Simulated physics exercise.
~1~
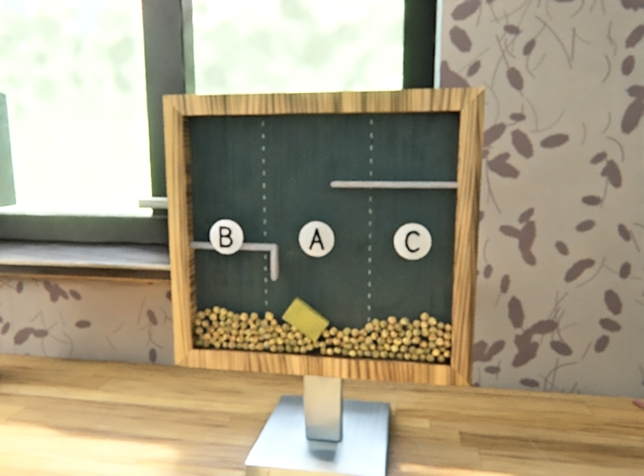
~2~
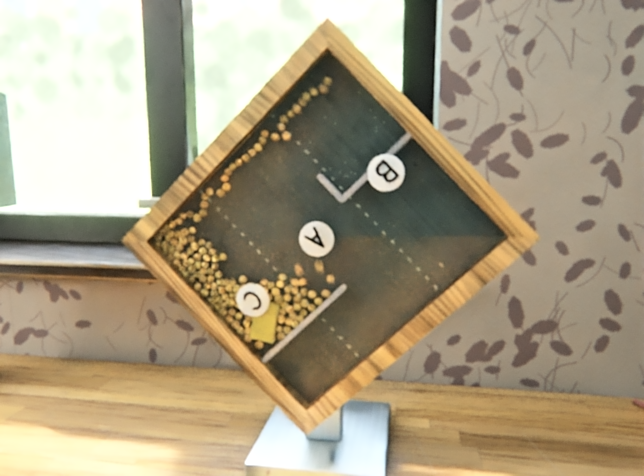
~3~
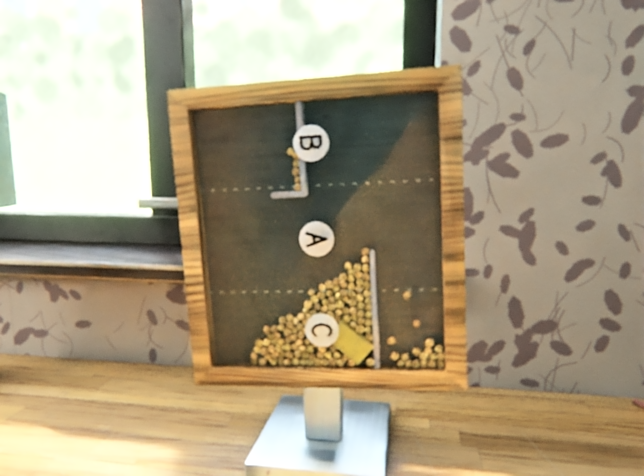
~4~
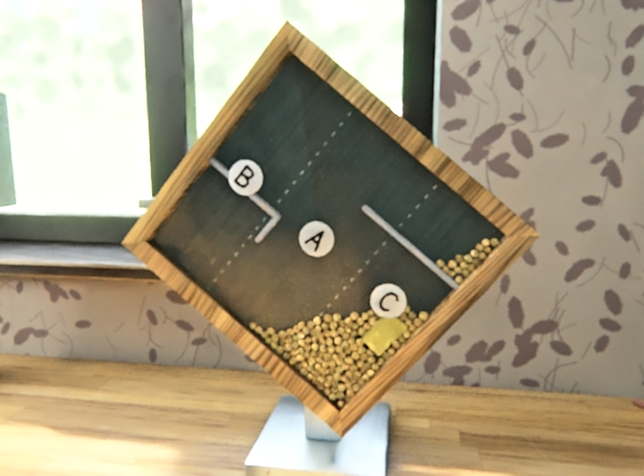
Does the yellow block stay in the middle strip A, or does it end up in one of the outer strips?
It ends up in an outer strip. The yellow block leaves A and comes to rest in strip C among the piled beads.
